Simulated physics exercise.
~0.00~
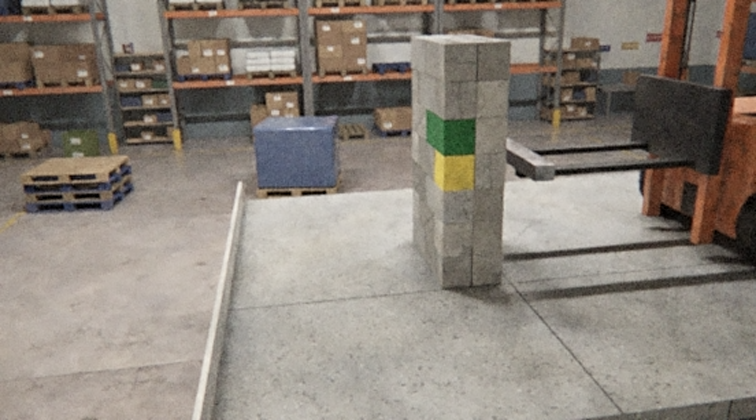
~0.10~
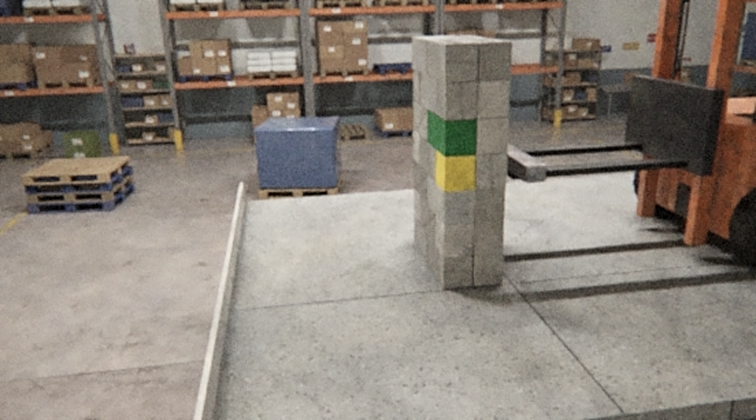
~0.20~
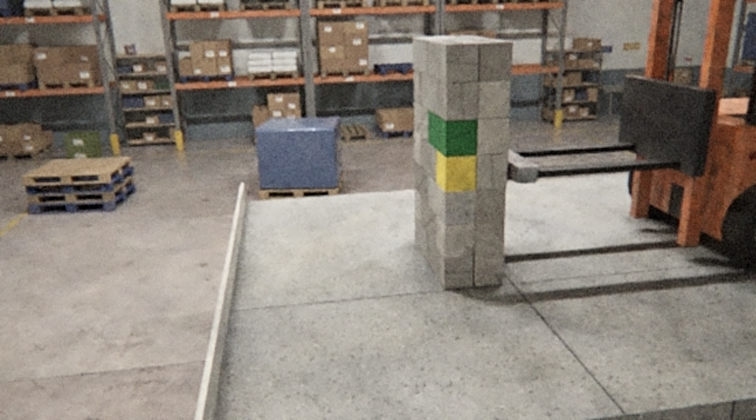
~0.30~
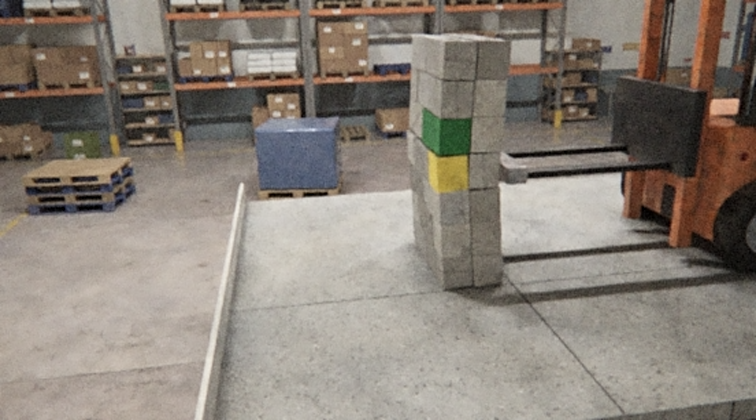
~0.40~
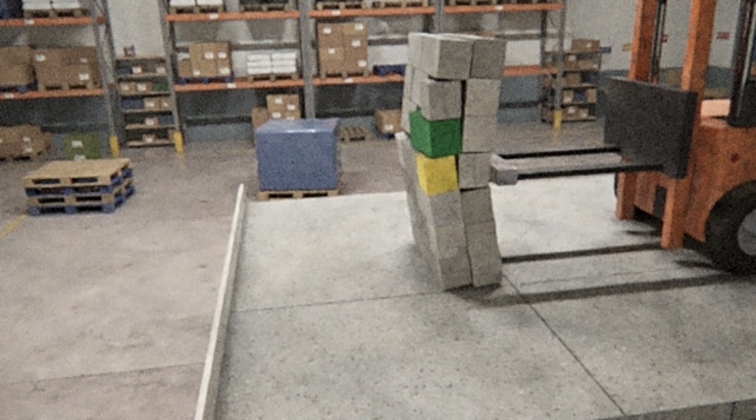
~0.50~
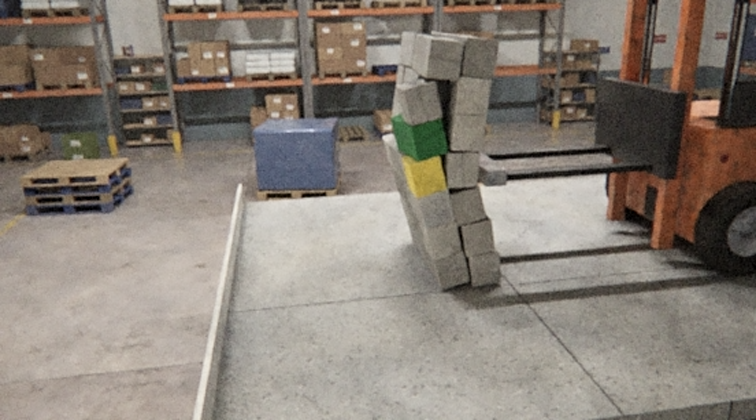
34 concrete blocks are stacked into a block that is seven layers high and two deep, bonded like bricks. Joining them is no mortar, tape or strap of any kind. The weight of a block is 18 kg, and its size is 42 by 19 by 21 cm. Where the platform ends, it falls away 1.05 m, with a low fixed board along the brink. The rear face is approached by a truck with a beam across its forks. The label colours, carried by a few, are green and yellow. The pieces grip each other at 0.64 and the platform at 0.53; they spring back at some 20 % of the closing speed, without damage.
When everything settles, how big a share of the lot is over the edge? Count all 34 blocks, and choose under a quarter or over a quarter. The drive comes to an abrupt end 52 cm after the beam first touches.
The share is less than a quarter.
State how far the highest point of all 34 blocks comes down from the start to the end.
I'd say it's about 50 cm lower than before.
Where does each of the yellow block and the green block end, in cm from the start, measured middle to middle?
Net displacement (cm, approx.): Yellow = 120; green = 160.
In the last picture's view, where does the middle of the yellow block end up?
I'd place it at about (298, 284) in the final view.
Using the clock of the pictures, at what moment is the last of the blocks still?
Near 3.0 s.
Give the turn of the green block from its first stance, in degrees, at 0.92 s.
My estimate is close to 40°.
Around 0.68 s, none of the 34 blocks over the edge, 33 disturbed; yellow block tipped 24°; green block tipped 24°.
Around 0.92 s, none of the 34 blocks over the edge, 33 disturbed; yellow block tipped 46°, 18 cm lower; green block tipped 45°, 21 cm lower.
Around 1.16 s, none of the 34 blocks over the edge, 33 disturbed; yellow block on its side; green block tipped 72°, 81 cm lower.
Around 1.96 s, 1 of the 34 blocks over the edge; yellow block on its side; green block on its side.
Finally (3.1 s), 2 of the 34 blocks over the edge; yellow block on its side; green block on its side. That is 6 per cent. Seen by the last camera, middles, yellow block near (298, 284), green block near (246, 285).
